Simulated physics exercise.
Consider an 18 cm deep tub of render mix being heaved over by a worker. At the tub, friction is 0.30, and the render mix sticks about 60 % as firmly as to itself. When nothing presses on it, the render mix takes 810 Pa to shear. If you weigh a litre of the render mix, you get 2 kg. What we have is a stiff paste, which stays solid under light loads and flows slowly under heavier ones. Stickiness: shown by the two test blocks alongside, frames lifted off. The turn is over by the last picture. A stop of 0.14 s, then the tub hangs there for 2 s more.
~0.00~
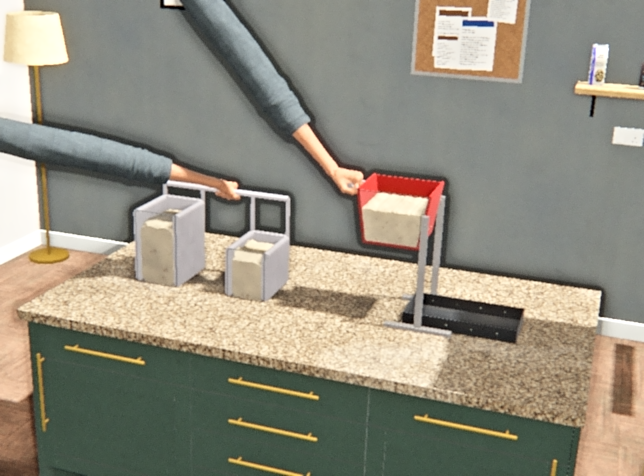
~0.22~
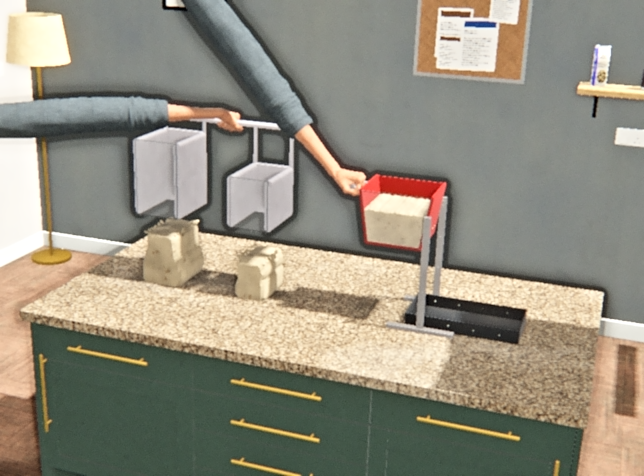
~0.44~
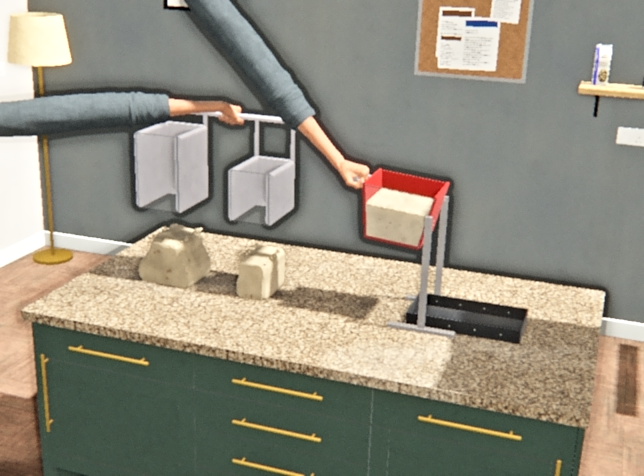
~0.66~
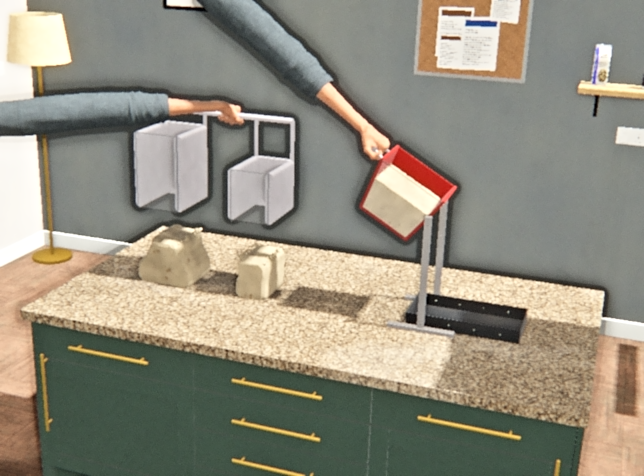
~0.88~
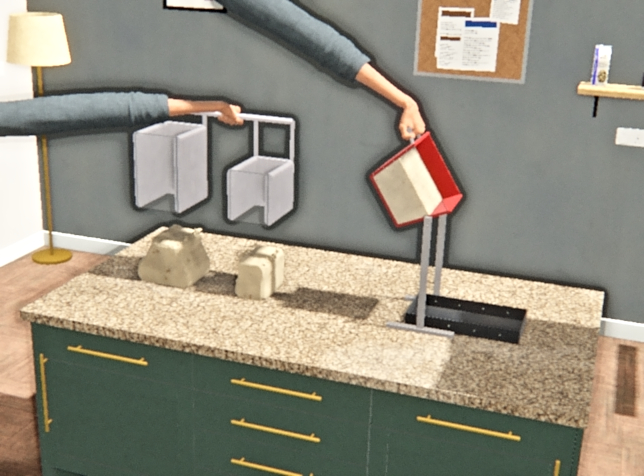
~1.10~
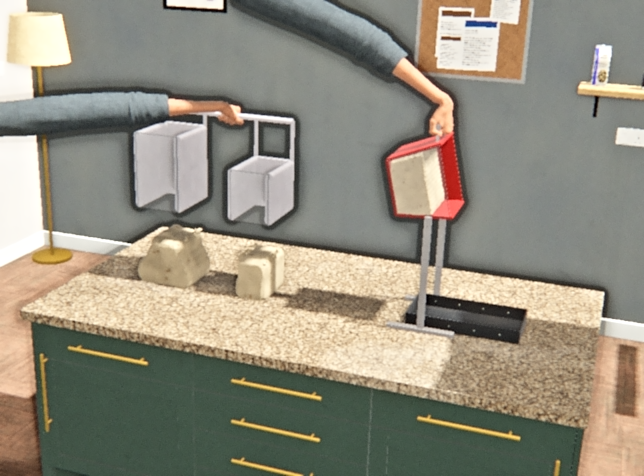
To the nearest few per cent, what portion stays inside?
About 100 %.
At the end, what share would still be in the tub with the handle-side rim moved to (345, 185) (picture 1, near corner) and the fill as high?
About 100 per cent.
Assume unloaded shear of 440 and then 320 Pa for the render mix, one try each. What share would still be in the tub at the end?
Result: 85 % for the first case, 70 % for the second.
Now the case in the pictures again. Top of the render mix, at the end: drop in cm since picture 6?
1 cm or so.
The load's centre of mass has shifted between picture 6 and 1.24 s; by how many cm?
I'd estimate roughly 1 centimetres.
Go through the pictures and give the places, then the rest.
Handle-side rim at (360, 189), tilt 0 degrees; top of the render mix at (408, 214); blocks stand 24 cm, 16 cm (left to right), in the first frame.
Handle-side rim at (362, 190), tilt 0 degrees; top of the render mix at (410, 215); blocks stand 21 cm, 15 cm (left to right), in the second frame.
Handle-side rim at (365, 184), tilt 5 degrees; top of the render mix at (369, 203); blocks stand 18 cm, 15 cm (left to right), in the third frame.
Handle-side rim at (384, 160), tilt 30 degrees; top of the render mix at (378, 179); blocks stand 18 cm, 15 cm (left to right), in the fourth frame.
Handle-side rim at (415, 146), tilt 58 degrees; top of the render mix at (398, 160); blocks stand 18 cm, 15 cm (left to right), in the fifth frame.
Handle-side rim at (440, 146), tilt 77 degrees; top of the render mix at (422, 155); blocks stand 18 cm, 15 cm (left to right), in the sixth frame.
After 1.24 s, the tub is at 77 degrees and holds 100 %.
After 1.41 s, the tub is at 77 degrees and holds 100 %.
After 1.58 s, the tub is at 77 degrees and holds 100 %.
After 1.75 s, the tub is at 77 degrees and holds 100 %.
After 3.10 s, at the end, the tub is at 77 degrees and holds 100 %.
